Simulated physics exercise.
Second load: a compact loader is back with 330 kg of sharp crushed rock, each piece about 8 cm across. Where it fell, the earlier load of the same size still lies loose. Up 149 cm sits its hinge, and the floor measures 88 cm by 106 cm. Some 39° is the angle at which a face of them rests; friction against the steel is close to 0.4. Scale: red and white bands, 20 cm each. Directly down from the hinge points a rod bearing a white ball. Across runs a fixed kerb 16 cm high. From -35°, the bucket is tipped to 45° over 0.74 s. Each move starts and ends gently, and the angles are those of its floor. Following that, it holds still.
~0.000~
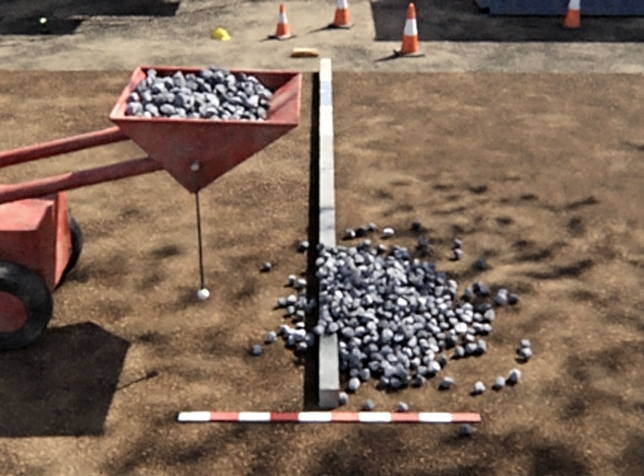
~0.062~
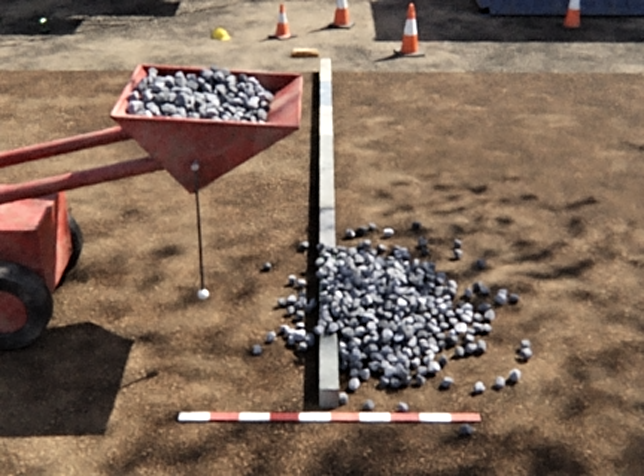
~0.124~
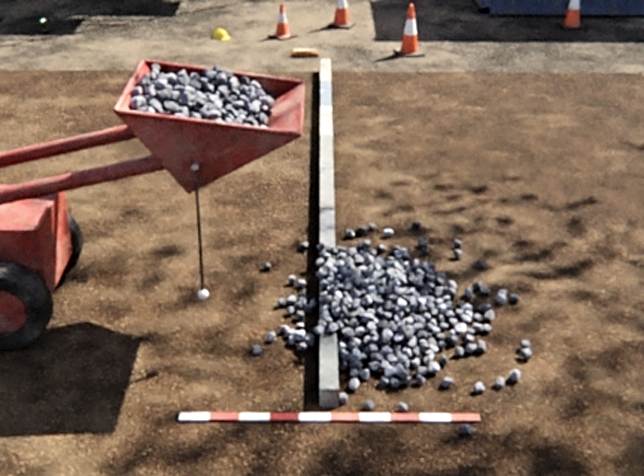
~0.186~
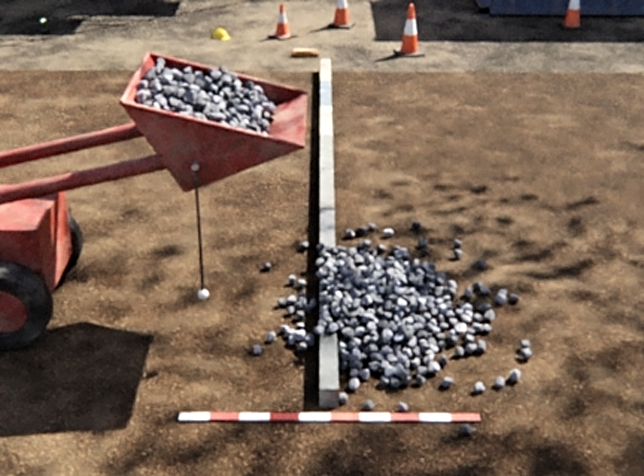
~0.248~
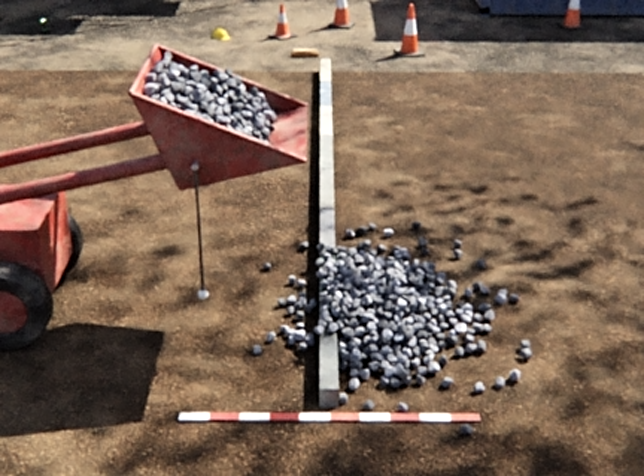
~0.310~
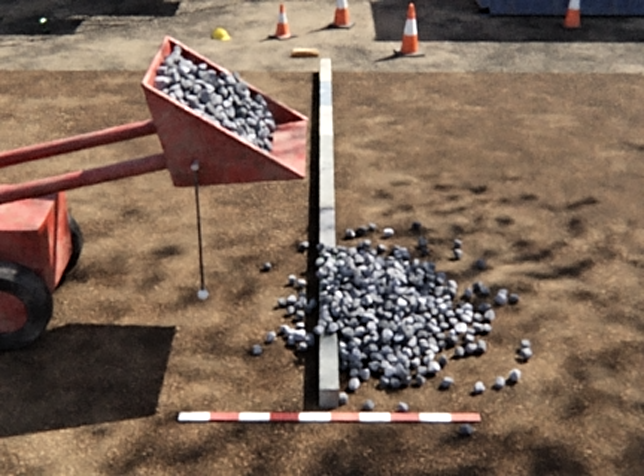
On a dirt yard, a red loader bucket of grey stones tilting steadily down to the right beside a loose stone pile.
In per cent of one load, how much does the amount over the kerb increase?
About 30 per cent.
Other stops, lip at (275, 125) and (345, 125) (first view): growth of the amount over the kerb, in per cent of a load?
Around 10 percent, then around 85 percent.
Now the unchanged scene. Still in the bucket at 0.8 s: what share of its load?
Roughly 75 parts in a hundred of the load.
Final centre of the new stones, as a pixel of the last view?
Their centre ends up near (311, 294).
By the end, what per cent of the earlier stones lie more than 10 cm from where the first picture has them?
Around 0 in a hundred.
After 0.6 s the floor is at 32°; in per cent of one load, 100 in the bucket, 9 on this side of the kerb, 91 over the kerb; the foremost stones are at (505, 313).
After 0.8 s the floor is at 45°; in per cent of one load, 75 in the bucket, 34 on this side of the kerb, 91 over the kerb; the foremost stones are at (505, 313).
After 1.2 s the floor is at 45°; in per cent of one load, 12 in the bucket, 85 on this side of the kerb, 103 over the kerb; the foremost stones are at (505, 313).
After 3.8 s the floor is at 45°; in per cent of one load, 0 in the bucket, 80 on this side of the kerb, 120 over the kerb; the foremost stones are at (505, 313). Net gain over the kerb, 30.
